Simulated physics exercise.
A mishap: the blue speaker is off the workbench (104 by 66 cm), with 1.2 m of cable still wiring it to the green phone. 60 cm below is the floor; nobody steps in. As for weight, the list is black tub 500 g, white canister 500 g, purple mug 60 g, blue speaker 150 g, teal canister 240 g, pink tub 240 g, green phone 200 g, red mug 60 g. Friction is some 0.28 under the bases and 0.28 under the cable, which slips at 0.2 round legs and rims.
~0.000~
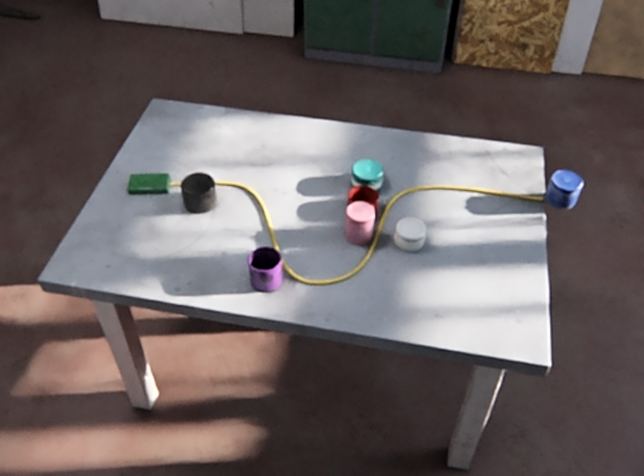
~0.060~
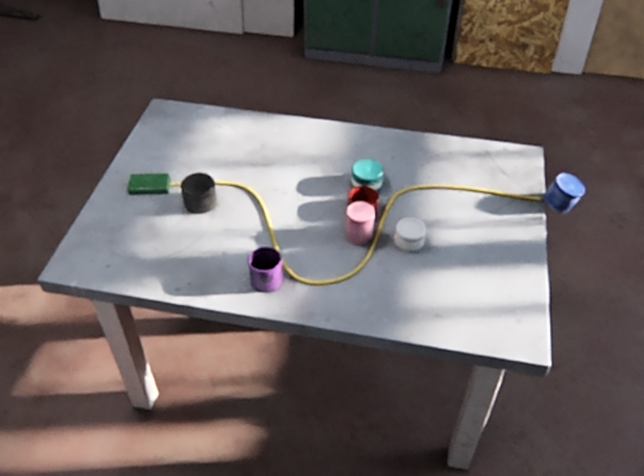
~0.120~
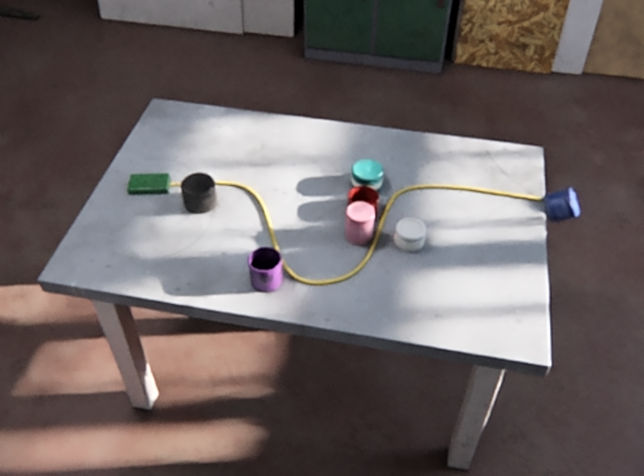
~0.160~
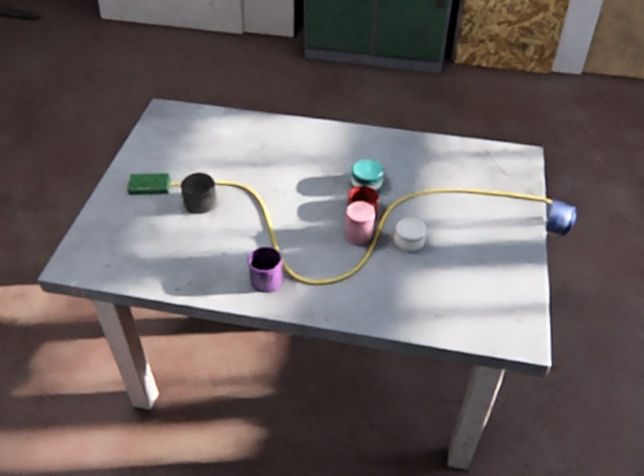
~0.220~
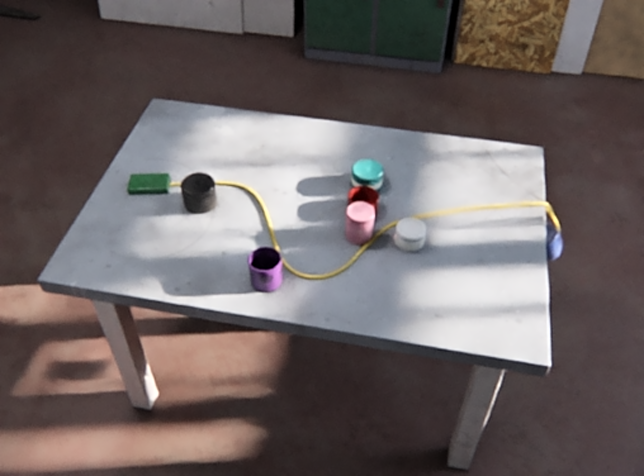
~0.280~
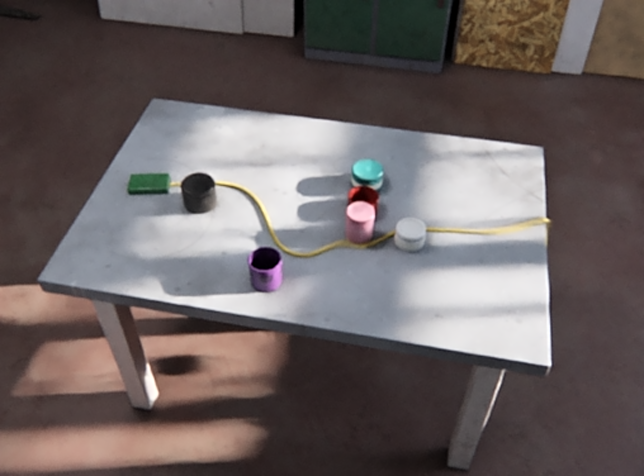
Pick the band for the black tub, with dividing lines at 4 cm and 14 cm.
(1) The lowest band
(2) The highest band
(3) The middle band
1, the lowest band.
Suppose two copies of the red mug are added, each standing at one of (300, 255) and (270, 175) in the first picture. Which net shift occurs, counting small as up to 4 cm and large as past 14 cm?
Going in order, I'd call it a long shift for the first and a short shift for the second.
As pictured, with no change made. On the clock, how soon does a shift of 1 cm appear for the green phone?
Green phone at about 0.38 s on the clock.
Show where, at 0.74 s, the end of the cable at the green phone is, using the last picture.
Somewhere around (197, 189) in the final picture.
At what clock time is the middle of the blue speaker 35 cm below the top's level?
It happens at 0.34 seconds on the clock.
After 0.5 s, the cable's tail end at (194, 190); blue speaker over the edge, green phone 6 cm off its start, pink tub 4 cm off its start.
After 0.7 s, the cable's tail end at (197, 189); blue speaker over the edge, green phone 7 cm off its start, pink tub 4 cm off its start.
After 1.0 s, the cable's tail end at (201, 189); black tub 1 cm off its start at (201, 185), blue speaker over the edge, green phone 8 cm off its start at (183, 179).
After 1.2 s, the cable's tail end at (201, 189); black tub 1 cm off its start, blue speaker over the edge, green phone 8 cm off its start.
After 2.4 s, the cable's tail end at (201, 189); black tub 1 cm off its start at (201, 185), blue speaker over the edge, green phone 8 cm off its start at (183, 179), pink tub 4 cm off its start at (364, 199).
